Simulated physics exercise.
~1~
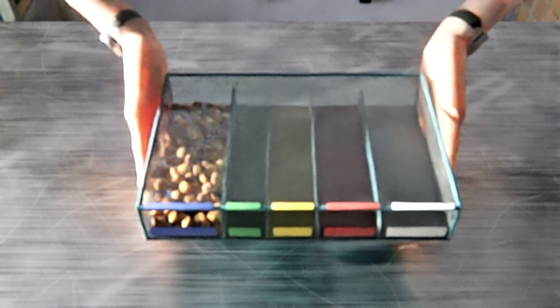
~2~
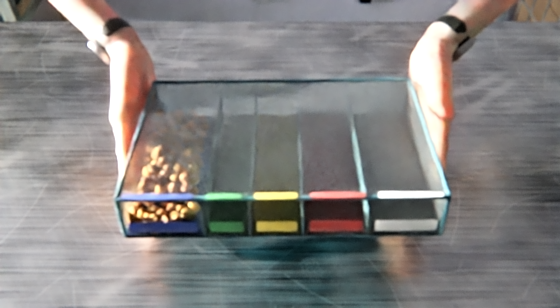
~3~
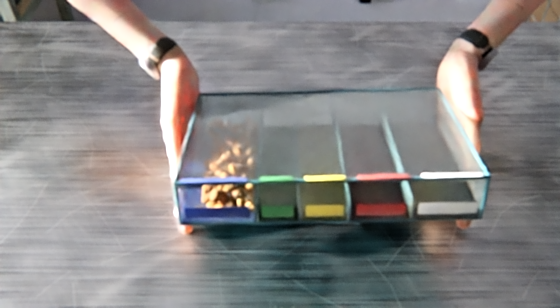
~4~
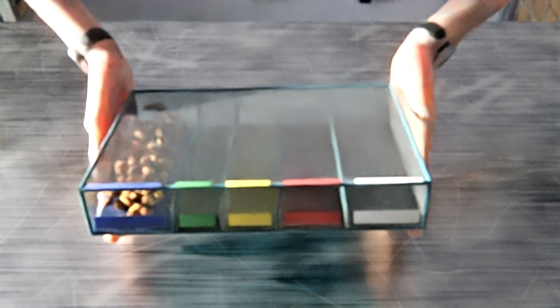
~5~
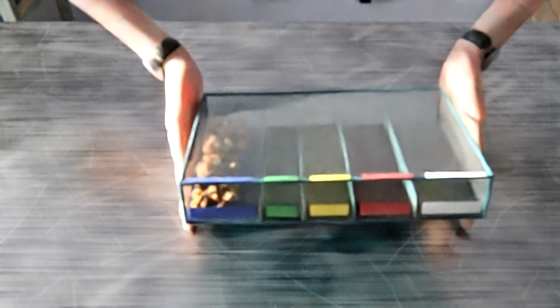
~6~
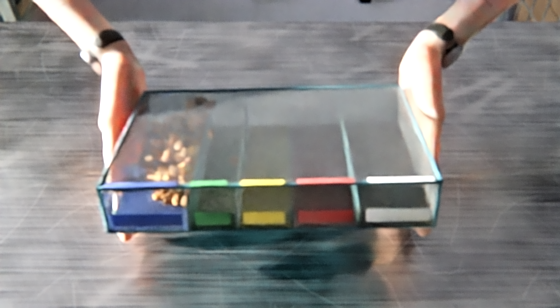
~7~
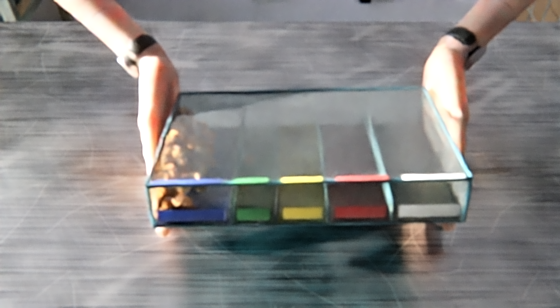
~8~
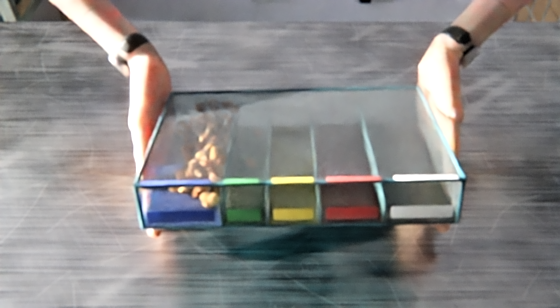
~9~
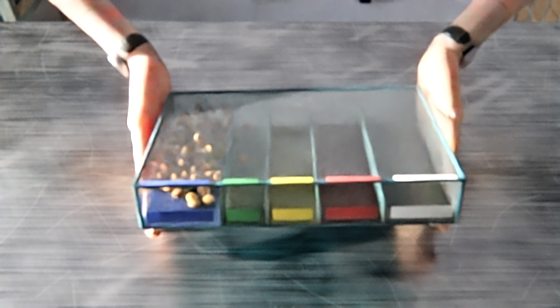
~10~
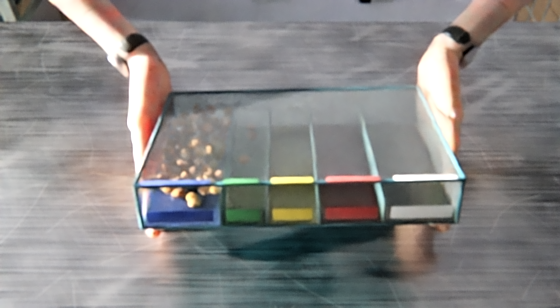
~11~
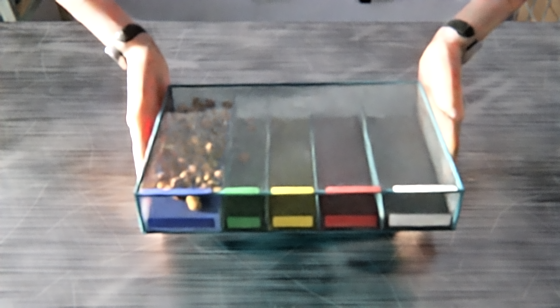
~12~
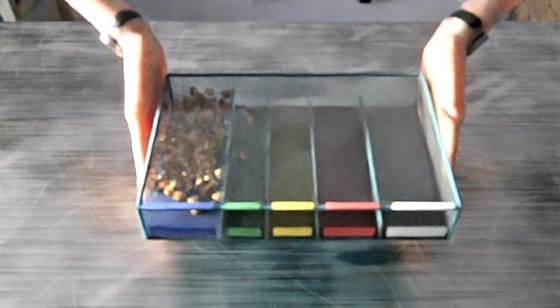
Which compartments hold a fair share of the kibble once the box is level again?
Only the blue one on the far left does. The green, yellow, red and white compartments are still empty.
